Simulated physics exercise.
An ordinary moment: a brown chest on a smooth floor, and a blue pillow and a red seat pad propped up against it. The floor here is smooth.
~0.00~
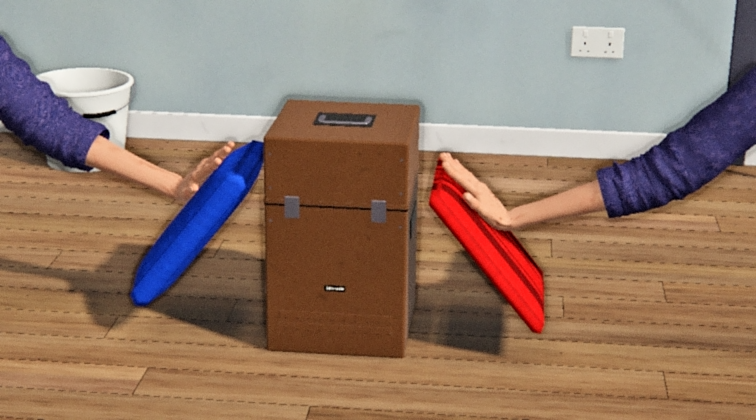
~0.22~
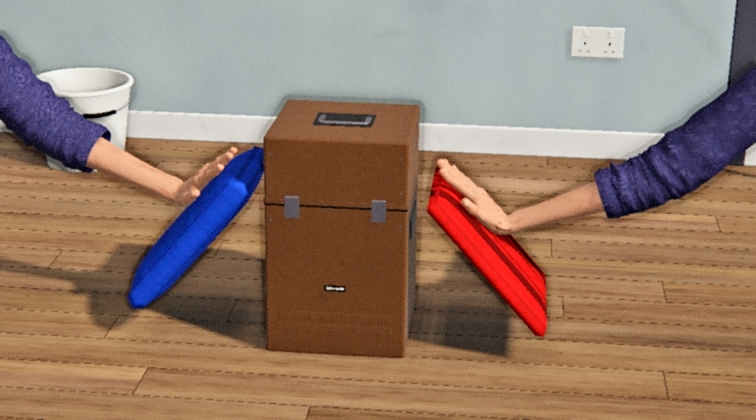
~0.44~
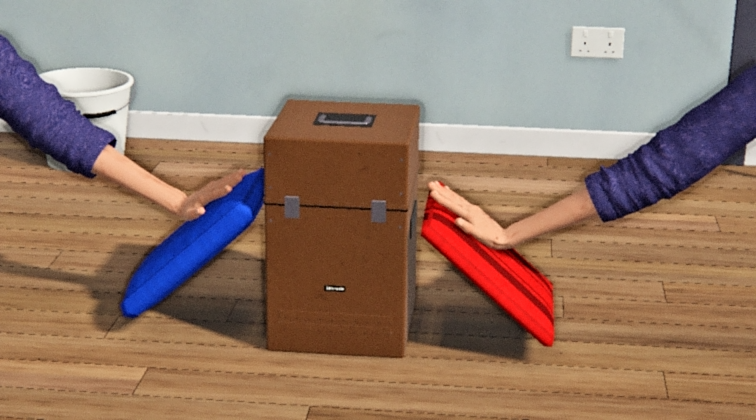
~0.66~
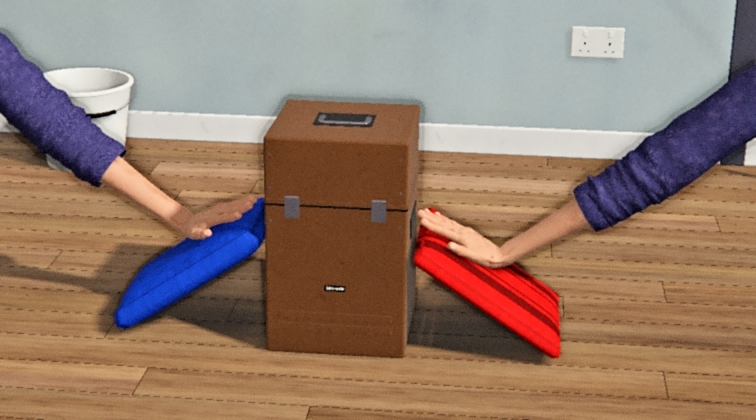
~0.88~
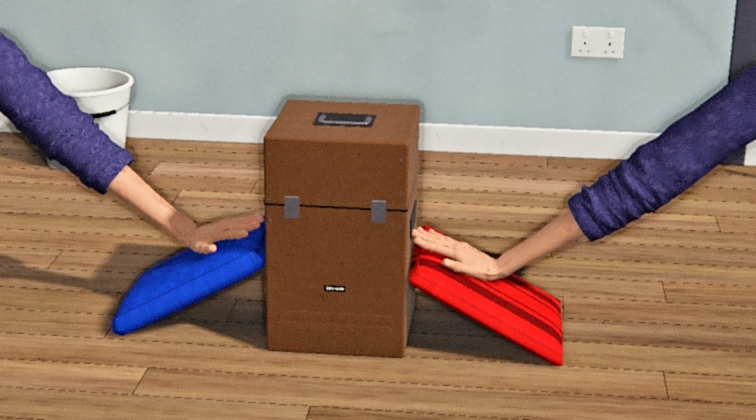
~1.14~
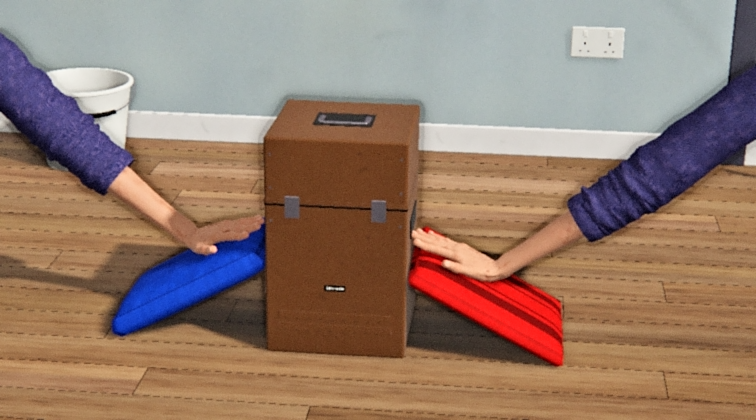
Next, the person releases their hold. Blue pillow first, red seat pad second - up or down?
Blue pillow down, red seat pad down.
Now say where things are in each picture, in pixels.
Pillow foot (139, 301), head (238, 181); seat pad foot (538, 329), head (434, 201), in the first picture.
Pillow foot (136, 304); seat pad foot (541, 332), in the second picture.
Pillow foot (128, 313); seat pad foot (549, 342), in the third picture.
Pillow foot (121, 323); seat pad foot (556, 353), in the fourth picture.
Pillow foot (117, 329); seat pad foot (559, 361), in the fifth picture.
Pillow foot (117, 330), head (259, 262), at a low slant; seat pad foot (559, 362), head (413, 281), at a low slant, in the sixth picture.
After 1.42 s, pillow flat on the floor near (189, 303); seat pad flat on the floor near (500, 326).
After 1.66 s, pillow flat on the floor near (192, 302); seat pad flat on the floor near (500, 326).
At rest, pillow flat on the floor near (192, 302); seat pad flat on the floor near (500, 326). The blue pillow slumps to the floor and the red seat pad slides down flat.
